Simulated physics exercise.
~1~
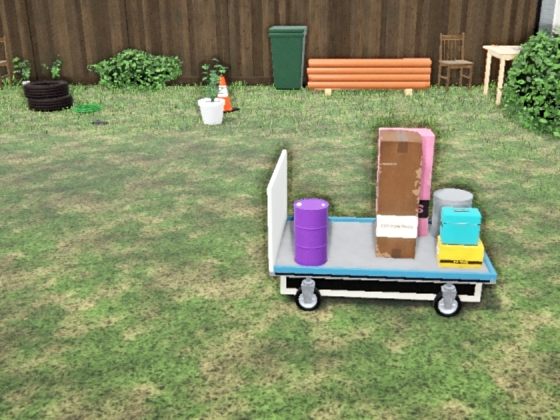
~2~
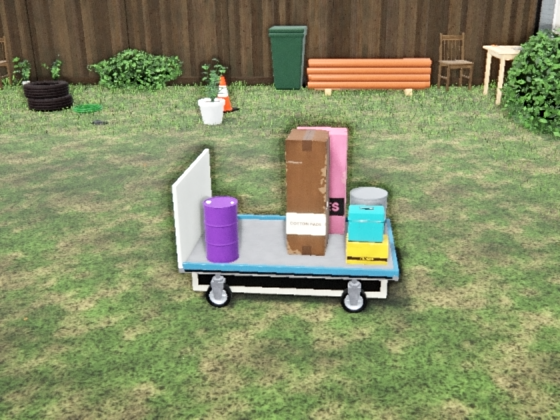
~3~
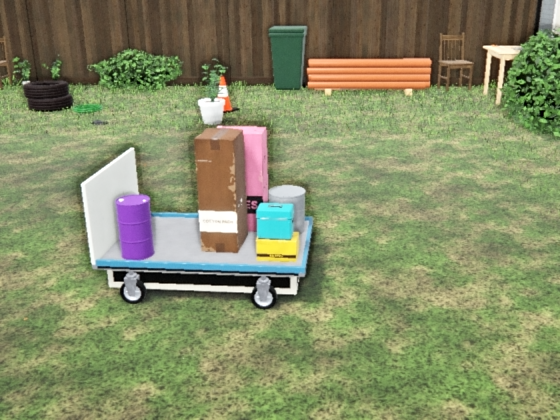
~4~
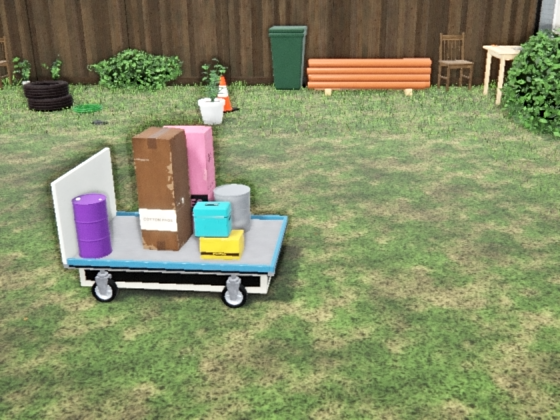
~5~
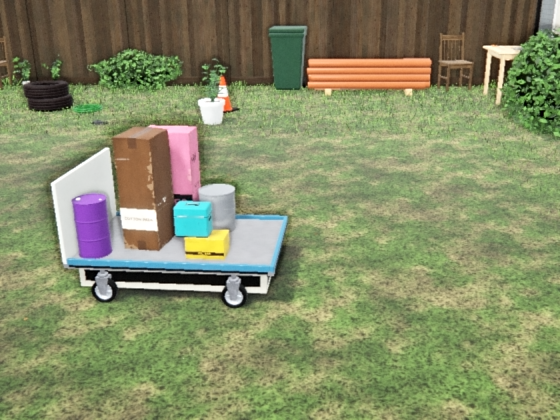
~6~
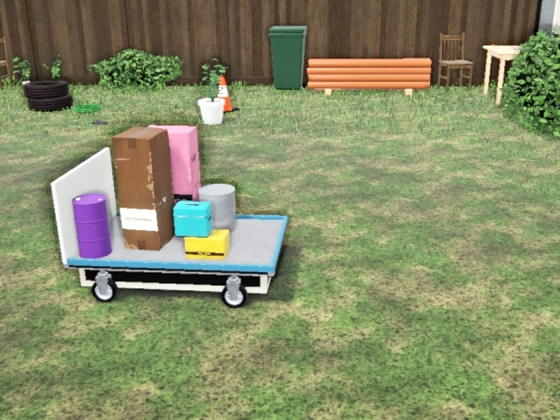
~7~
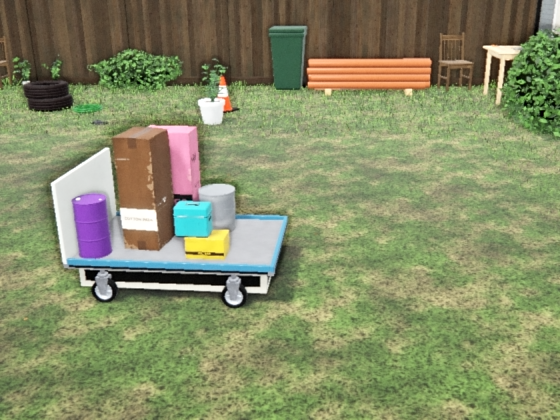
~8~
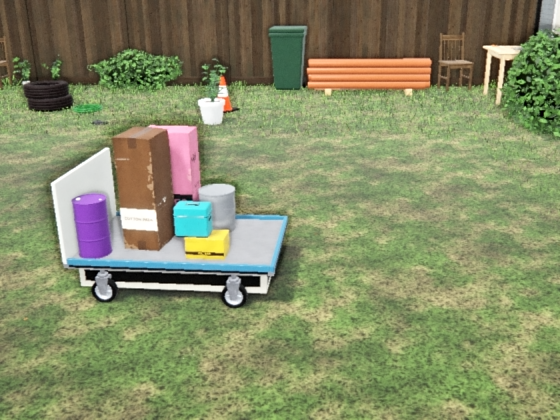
A flat cart with a white board at its left end rolls leftward across a patchy lawn, seen from a fixed, slightly raised view. On its grey, blue-edged deck stand a purple canister by the board, a tall brown box and a pink box in the middle, and a grey pail, a turquoise toolbox and a yellow parcel toward the right. Behind are a wooden fence, bushes, a green bin and an orange bench. The cart halts at the left, and most of the load slides toward the board. Everything then rests upright, still aboard.
